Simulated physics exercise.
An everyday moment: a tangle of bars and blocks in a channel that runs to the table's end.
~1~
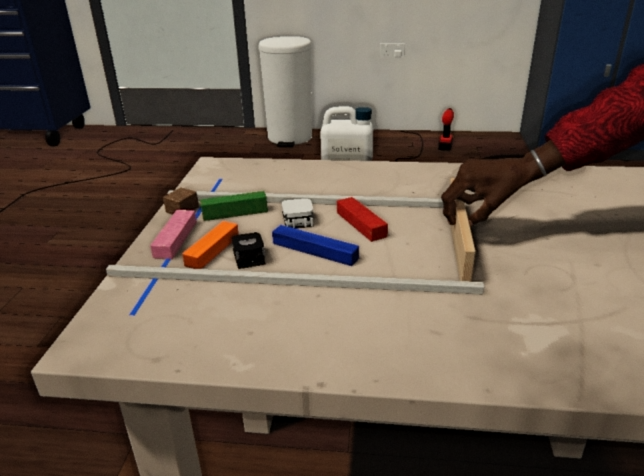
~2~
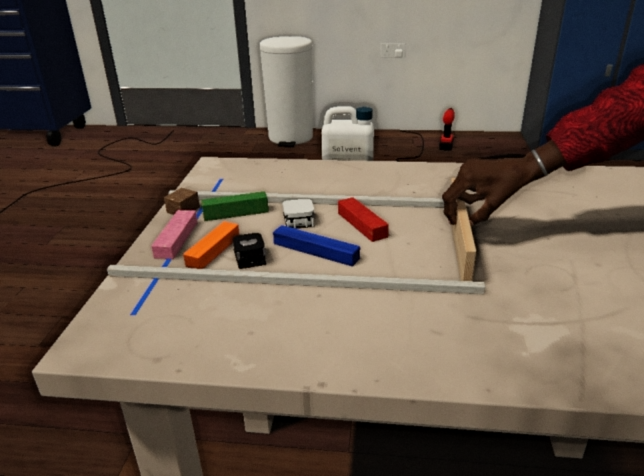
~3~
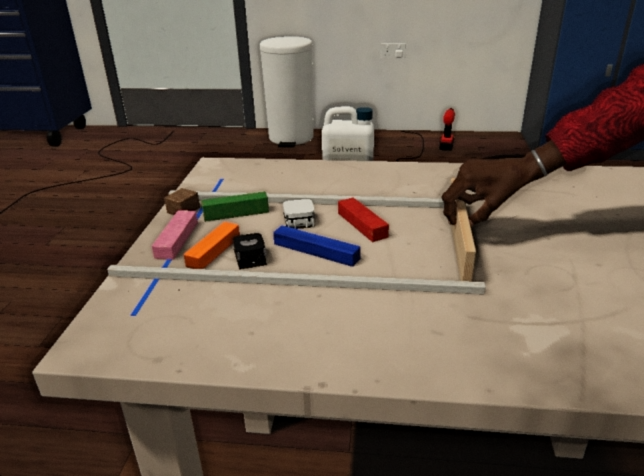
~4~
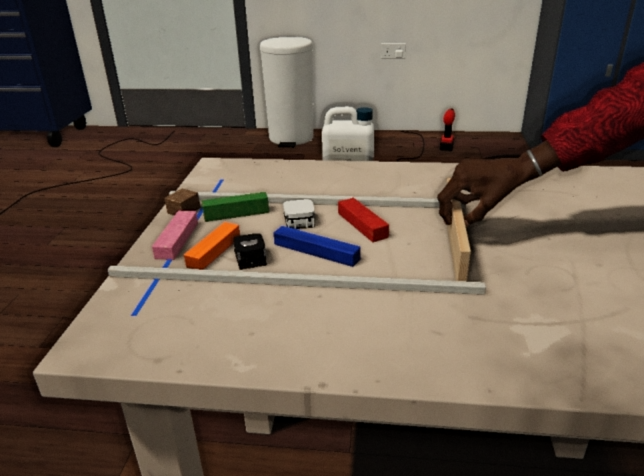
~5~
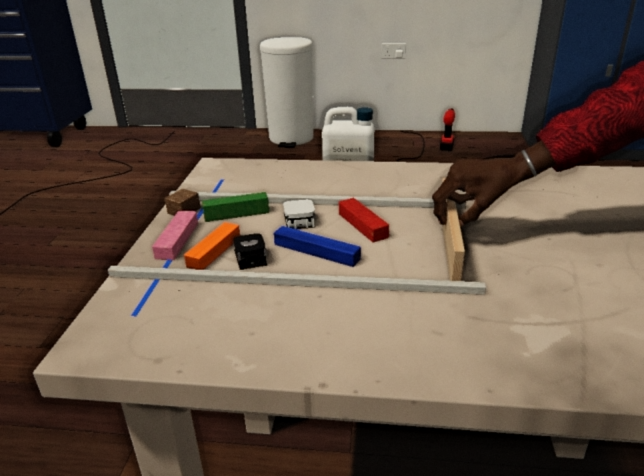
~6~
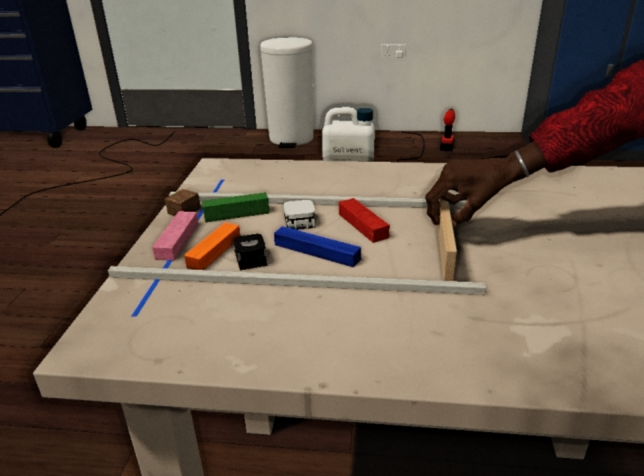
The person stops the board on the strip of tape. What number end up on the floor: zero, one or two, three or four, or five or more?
In the end the number that fall off is three or four.
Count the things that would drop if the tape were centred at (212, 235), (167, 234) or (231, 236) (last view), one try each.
It would be 2, 6 and 0.
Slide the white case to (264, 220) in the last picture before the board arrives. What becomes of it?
Then it remains up.
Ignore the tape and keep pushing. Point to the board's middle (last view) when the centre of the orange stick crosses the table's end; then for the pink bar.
At (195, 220) for the orange stick; at (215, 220) for the pink bar.
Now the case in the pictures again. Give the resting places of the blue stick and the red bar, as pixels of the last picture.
The blue stick at (149, 231), the red bar at (188, 212).
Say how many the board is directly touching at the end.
The number is 3.
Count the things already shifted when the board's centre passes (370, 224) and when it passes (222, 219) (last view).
First 1, then 8.
Soon after, none off yet; brown block at rest near (183, 204); pink bar at rest near (177, 235); orange stick at rest near (214, 246).
Then, none off yet; brown block at rest near (183, 204); pink bar at rest near (177, 235); orange stick at rest near (207, 244).
Further on, none off yet; brown block moved about its own width near (166, 200); pink bar moved a little near (142, 236); orange stick moved about its own width near (158, 248).
At rest, the number that fall off is three or four; fallen, green bar, orange stick, pink bar and brown block.
